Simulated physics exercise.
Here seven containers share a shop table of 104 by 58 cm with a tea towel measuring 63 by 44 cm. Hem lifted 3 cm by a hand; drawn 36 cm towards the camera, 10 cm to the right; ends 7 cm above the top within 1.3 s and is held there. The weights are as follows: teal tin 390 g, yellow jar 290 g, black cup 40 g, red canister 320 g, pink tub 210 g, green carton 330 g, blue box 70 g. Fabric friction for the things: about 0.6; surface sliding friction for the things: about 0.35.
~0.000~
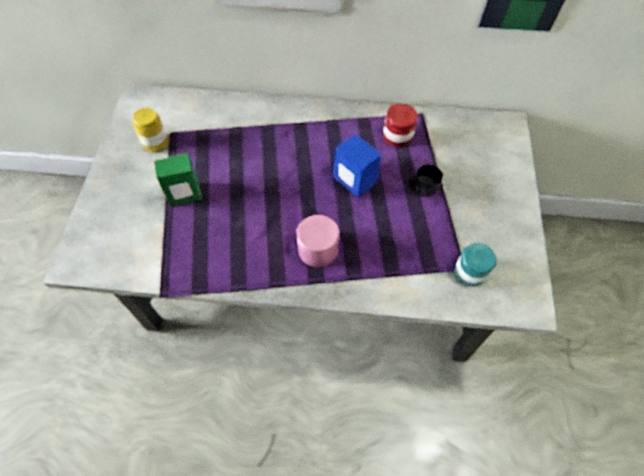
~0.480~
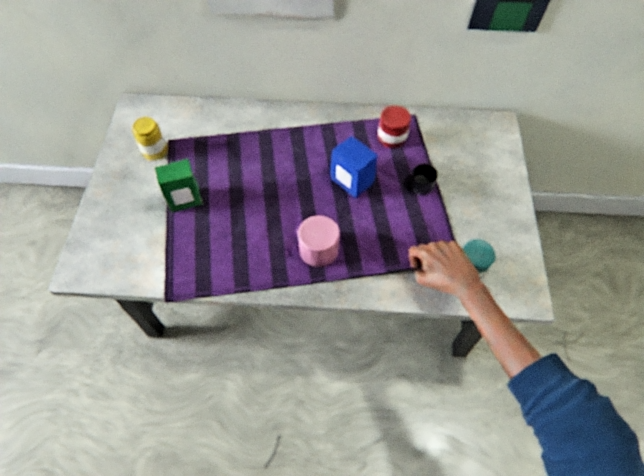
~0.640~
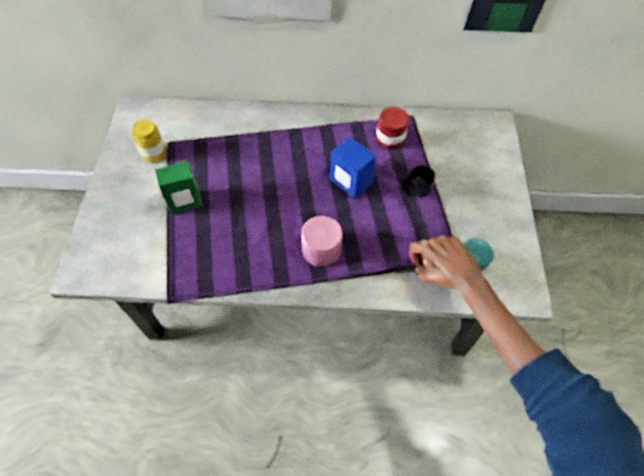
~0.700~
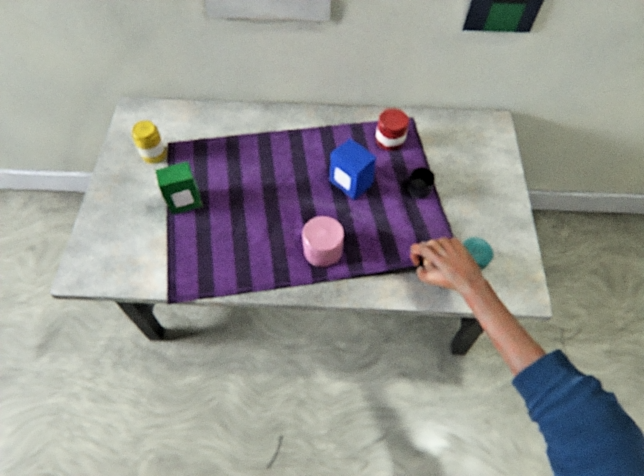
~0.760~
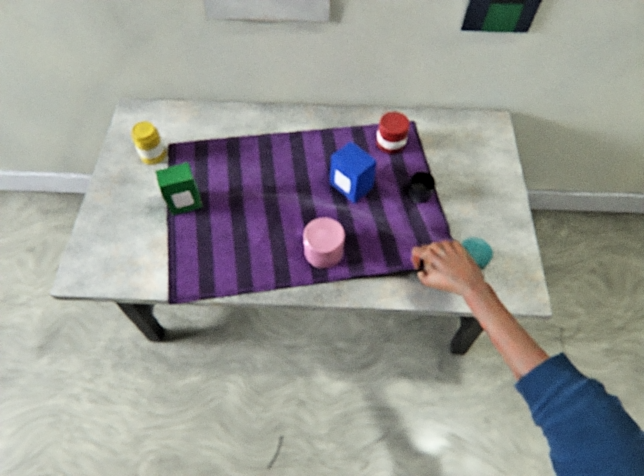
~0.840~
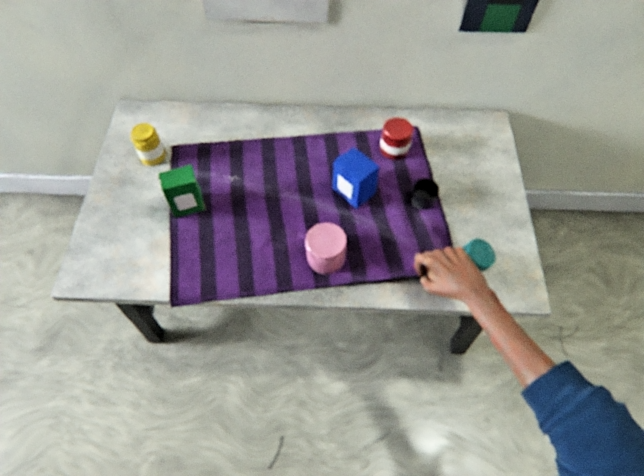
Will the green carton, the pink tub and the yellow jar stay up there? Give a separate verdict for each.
Result: Green carton: Still there, pink tub: Gone, yellow jar: Still there.
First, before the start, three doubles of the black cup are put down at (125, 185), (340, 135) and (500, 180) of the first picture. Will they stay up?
In turn: Stays up, stays on, remains.
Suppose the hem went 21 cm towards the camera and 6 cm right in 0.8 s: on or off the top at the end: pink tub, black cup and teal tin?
Outcome: Pink tub leaves the top; black cup is still there; teal tin is still there.
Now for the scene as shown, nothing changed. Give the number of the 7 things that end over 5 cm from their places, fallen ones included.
6 in all.
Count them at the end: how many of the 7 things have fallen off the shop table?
It adds up to 2.
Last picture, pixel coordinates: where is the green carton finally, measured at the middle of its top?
(266, 262).
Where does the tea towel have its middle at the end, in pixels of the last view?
It sits near (377, 313) in pixels.
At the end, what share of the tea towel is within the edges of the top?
I'd say close to 45 per cent of it.
At 1.1 s, 90 % of the tea towel is still over the top; pink tub 11 cm off its start, green carton 7 cm off its start, black cup 14 cm off its start.
At 1.4 s, 75 % of the tea towel is still over the top; pink tub on its side, 23 cm off its start, green carton 18 cm off its start, red canister 27 cm off its start.
At 1.6 s, 55 % of the tea towel is still over the top; pink tub over the edge, green carton 23 cm off its start at (250, 237), red canister 37 cm off its start at (464, 240).
At 1.9 s, 45 % of the tea towel is still over the top; pink tub over the edge, green carton 29 cm off its start, teal tin over the edge.
At 3.5 s, 45 % of the tea towel is still over the top; pink tub over the edge, green carton 30 cm off its start at (266, 262), yellow jar 0 cm off its start at (142, 131), teal tin over the edge.
